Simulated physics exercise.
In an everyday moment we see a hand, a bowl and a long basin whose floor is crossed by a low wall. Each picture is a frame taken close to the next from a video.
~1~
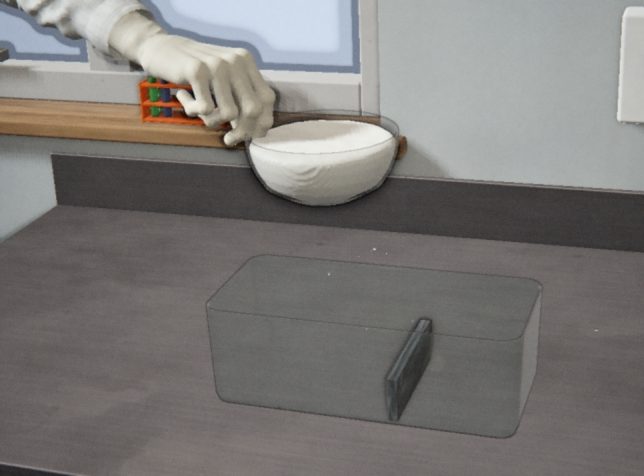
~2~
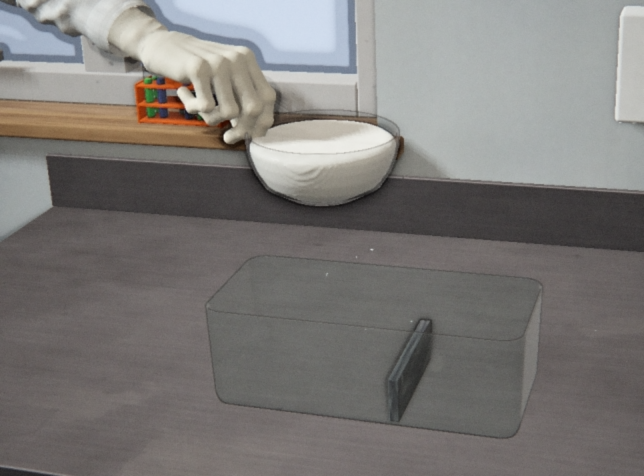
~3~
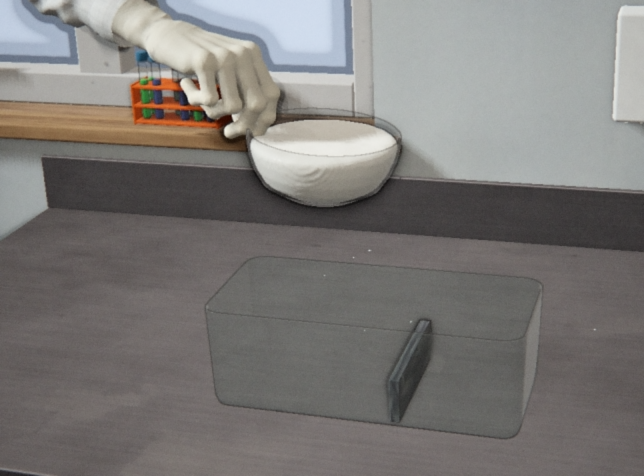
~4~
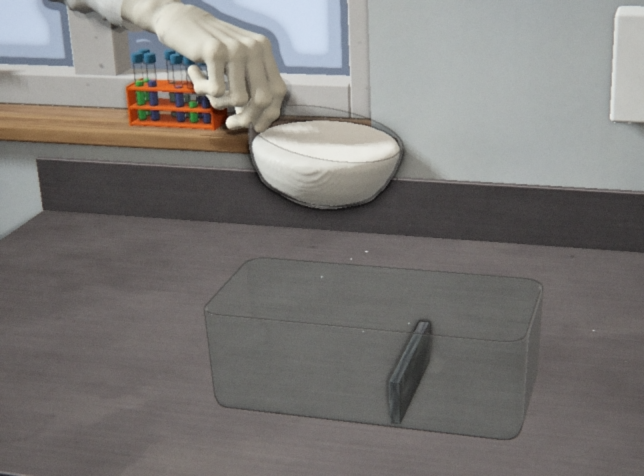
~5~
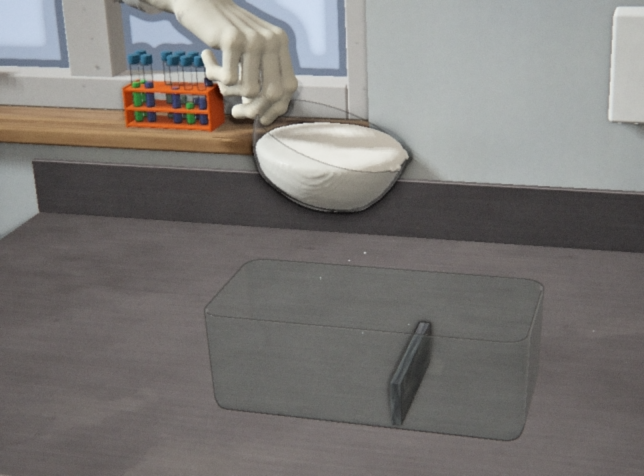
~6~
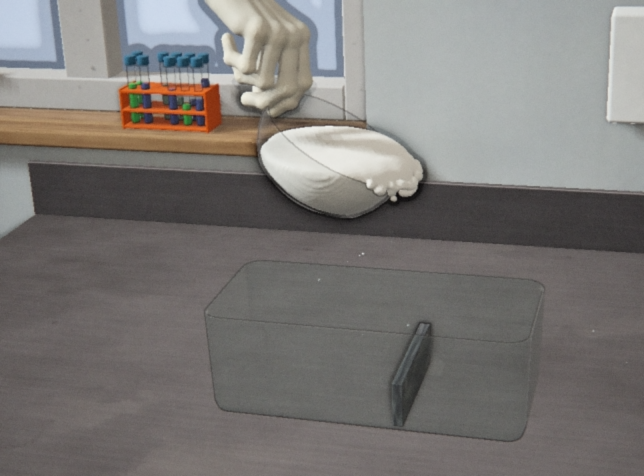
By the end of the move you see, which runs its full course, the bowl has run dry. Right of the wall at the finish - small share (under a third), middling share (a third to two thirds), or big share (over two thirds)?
Big.
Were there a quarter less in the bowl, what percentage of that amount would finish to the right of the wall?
Roughly 75 in a hundred.
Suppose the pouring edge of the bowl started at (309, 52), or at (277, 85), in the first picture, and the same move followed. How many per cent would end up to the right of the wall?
Near 30 in a hundred first, near 5 in a hundred second.
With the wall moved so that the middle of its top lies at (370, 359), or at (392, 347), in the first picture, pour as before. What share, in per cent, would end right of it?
80 per cent, then 85 per cent, roughly.
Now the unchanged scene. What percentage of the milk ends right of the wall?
Share approx. 80 %.
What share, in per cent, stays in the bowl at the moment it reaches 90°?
15 per cent, roughly.
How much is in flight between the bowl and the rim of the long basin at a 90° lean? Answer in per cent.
I'd reckon some 35 per cent.
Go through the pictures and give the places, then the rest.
It leans 0°; its right rim is at (395, 137); the milk meets the walls at (256, 135) and (395, 143); the long basin's rim runs from (229, 281) to (533, 312); the wall's top is at (410, 350), in the first picture.
It leans 1°; its right rim is at (396, 139); the milk meets the walls at (256, 134) and (395, 144), in the second picture.
It leans 5°; its right rim is at (398, 144); the milk meets the walls at (257, 134) and (396, 146), in the third picture.
It leans 12°; its right rim is at (400, 154); the milk meets the walls at (259, 134) and (399, 151), in the fourth picture.
It leans 21°; its right rim is at (402, 166); the milk meets the walls at (262, 135) and (401, 158); 2 per cent is over the edge, in the fifth picture.
It leans 31°; its right rim is at (402, 180); the milk meets the walls at (266, 139) and (396, 166); 10 per cent is over the edge, in the sixth picture.
A moment on, the tilt is 90° and 13 per cent is still to pour, 0 is left of the wall and 51 right of it.
Next, the tilt is 107° and 0 per cent is still to pour, 17 is left of the wall and 77 right of it.
Then the tilt is 107° and 0 per cent is still to pour, 20 is left of the wall and 78 right of it.
Later the tilt is 107° and 0 per cent is still to pour, 20 is left of the wall and 78 right of it.
Finally, 20 per cent lies left of the wall, 78 right of it and 2 outside.
